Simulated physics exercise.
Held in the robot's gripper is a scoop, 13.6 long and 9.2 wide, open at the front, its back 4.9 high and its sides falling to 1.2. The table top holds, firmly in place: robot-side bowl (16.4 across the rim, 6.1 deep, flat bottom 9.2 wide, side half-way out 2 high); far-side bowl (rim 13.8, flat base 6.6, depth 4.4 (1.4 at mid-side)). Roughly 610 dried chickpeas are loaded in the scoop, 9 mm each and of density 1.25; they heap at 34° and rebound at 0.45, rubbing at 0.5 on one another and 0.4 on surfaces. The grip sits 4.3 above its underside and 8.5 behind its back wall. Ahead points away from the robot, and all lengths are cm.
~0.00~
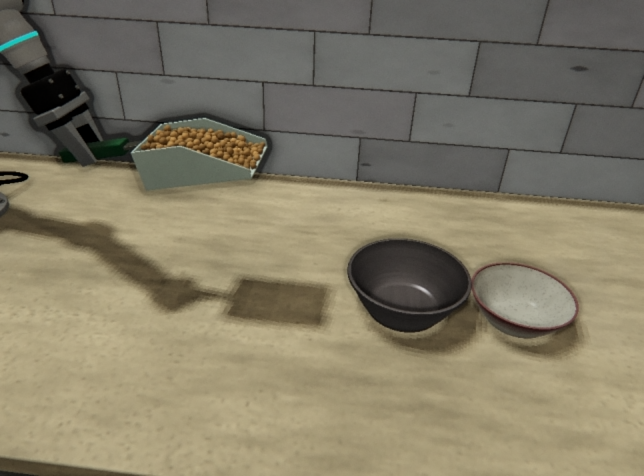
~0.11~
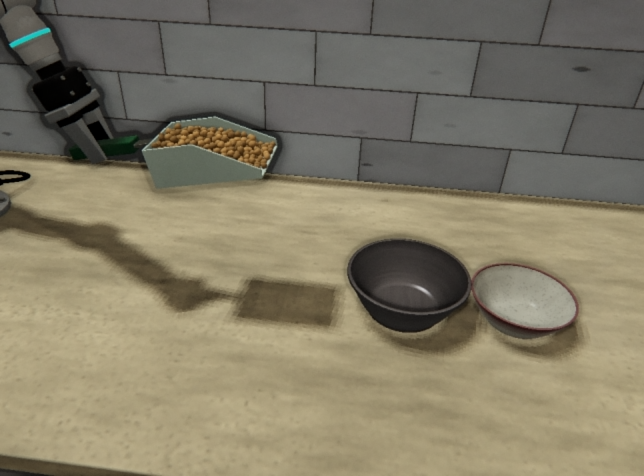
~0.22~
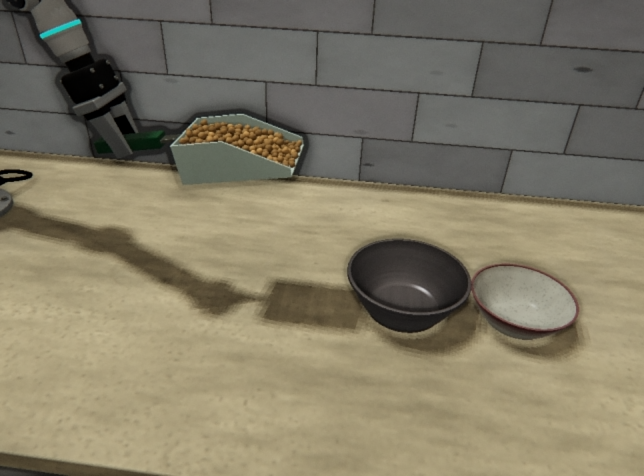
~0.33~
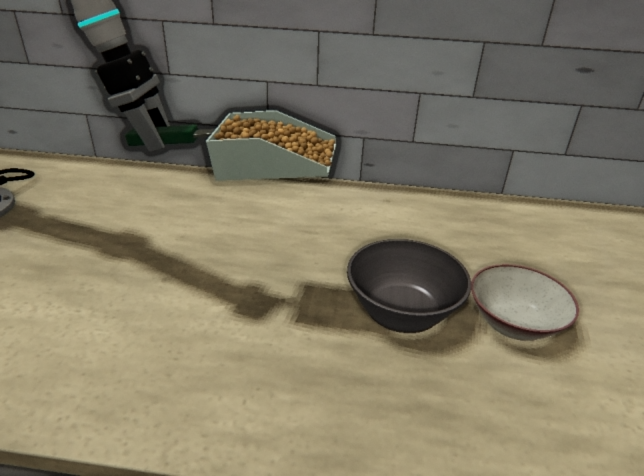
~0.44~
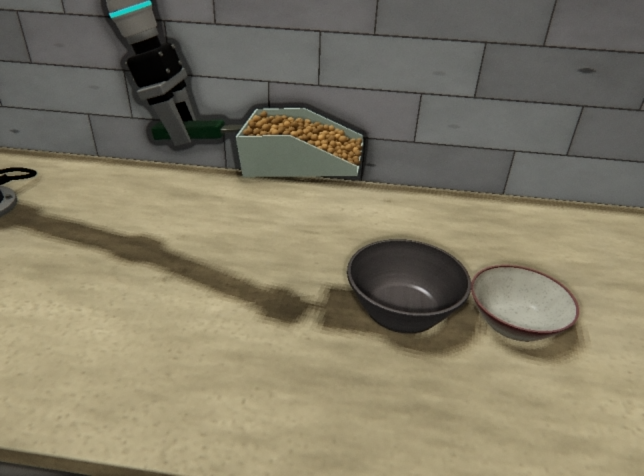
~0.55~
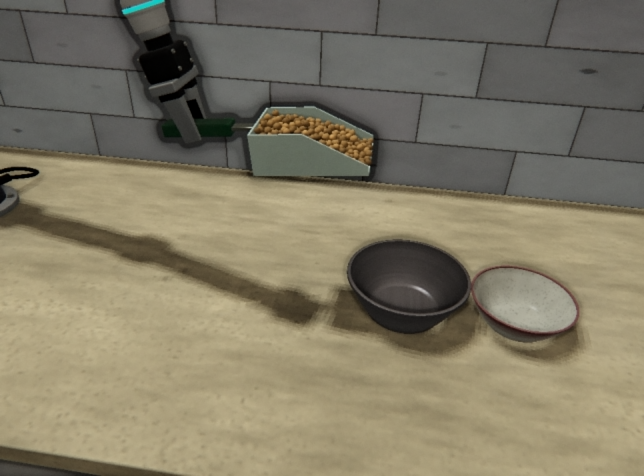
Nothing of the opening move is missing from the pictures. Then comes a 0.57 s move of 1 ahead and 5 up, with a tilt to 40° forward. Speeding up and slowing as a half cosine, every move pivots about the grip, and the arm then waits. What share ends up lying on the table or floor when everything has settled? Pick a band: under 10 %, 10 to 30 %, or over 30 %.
Over 30 %.
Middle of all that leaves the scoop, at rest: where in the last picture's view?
Near (349, 299).
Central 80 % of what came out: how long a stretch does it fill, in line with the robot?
I'd put it near 16 cm.
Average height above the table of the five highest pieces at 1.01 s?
Those pieces are near 24 cm up.
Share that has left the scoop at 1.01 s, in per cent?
Close to 15 per cent of the load is out at that point.
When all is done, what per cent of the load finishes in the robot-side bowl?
Estimate: Close to 15 %.
After 0.78 s, tilted 10° forward, highest piece 26 above the table; 609 on the scoop.
After 1.01 s, tilted 36° forward, highest piece 24 above the table; 509 on the scoop, 18 on the table or floor, 5 in the robot-side bowl, 77 in flight or on a rim.
After 1.32 s, tilted 40° forward, highest piece 15 above the table; 386 on the table or floor, 80 in the robot-side bowl, 24 on the scoop, 119 in flight or on a rim.
After 2.37 s, tilted 40° forward, highest piece 3 above the table; 516 on the table or floor, 93 in the robot-side bowl.
In the end, 516 on the table or floor, 93 in the robot-side bowl. That is 85 % on the table or floor.
